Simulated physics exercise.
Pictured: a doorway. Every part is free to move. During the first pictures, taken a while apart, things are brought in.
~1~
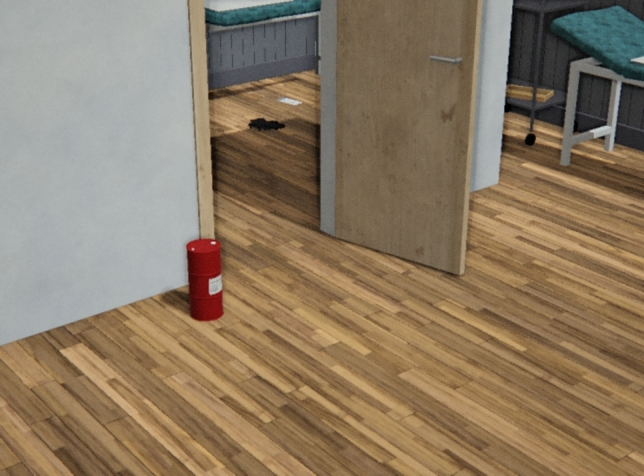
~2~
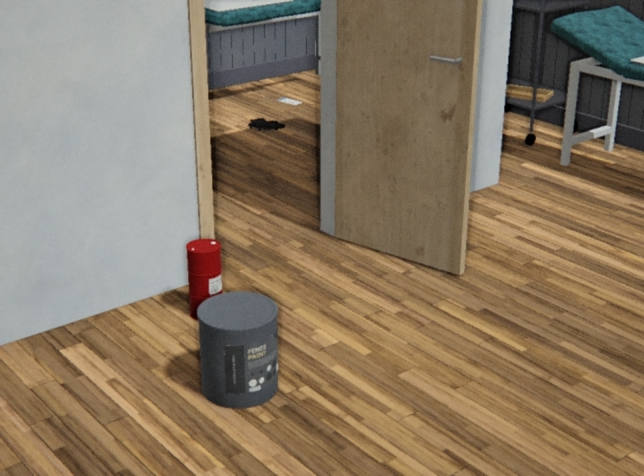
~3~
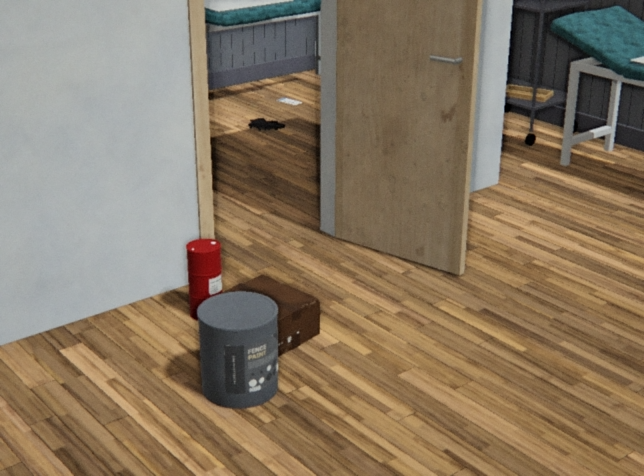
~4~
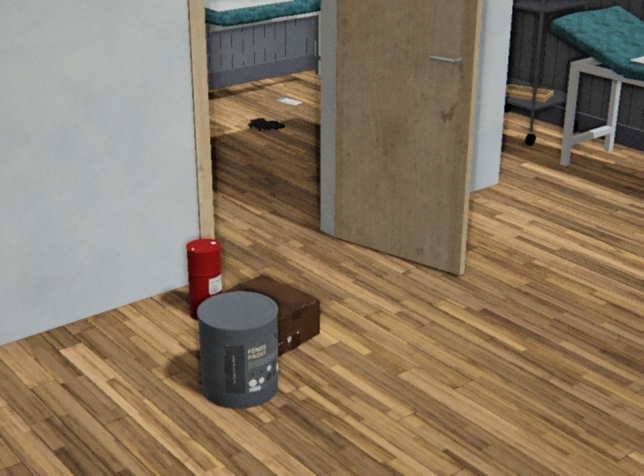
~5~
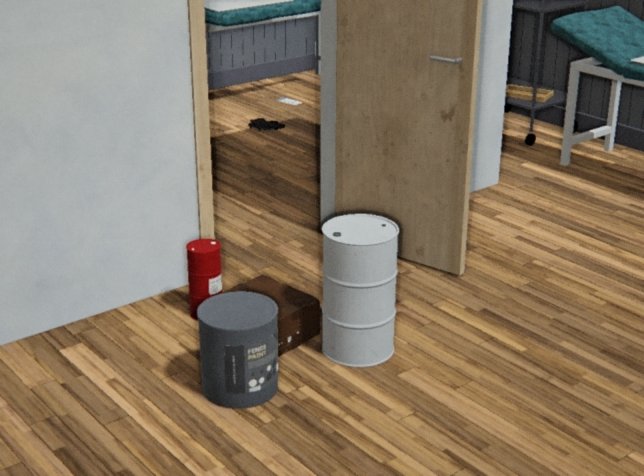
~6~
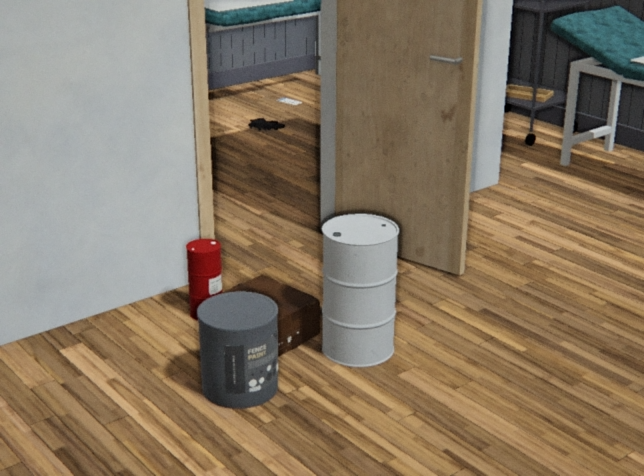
To begin with, a red canister stands by the door frame beside a wide-open wooden door. A grey pail appears in front of it, then a brown parcel shows up behind the pail, and lastly a white drum appears to the right, while the door stays still.
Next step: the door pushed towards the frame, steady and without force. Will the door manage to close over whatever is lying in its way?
Yes.
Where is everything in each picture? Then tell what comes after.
The first frame shows door wide open and still.
The second frame shows door wide open and still; red canister (205, 280).
The third frame shows door wide open and still; grey pail (239, 350); red canister (205, 280).
The fourth frame shows door wide open and still; brown parcel (267, 315); grey pail (239, 350).
The fifth frame shows door wide open and still; red canister (205, 280); brown parcel (267, 315).
The sixth frame shows door wide open and still; white drum (359, 290); grey pail (239, 350).
Then, 0.50 s on from there, door 89° open.
Then, 0.90 s on from there, door 61° open.
Then, 1.20 s on from there, door 38° open.
Then, 1.60 s on from there, door 7° open.
In the end, door 0° open; all 4 unmoved. At the end, from the last picture's camera, white drum near (359, 290).
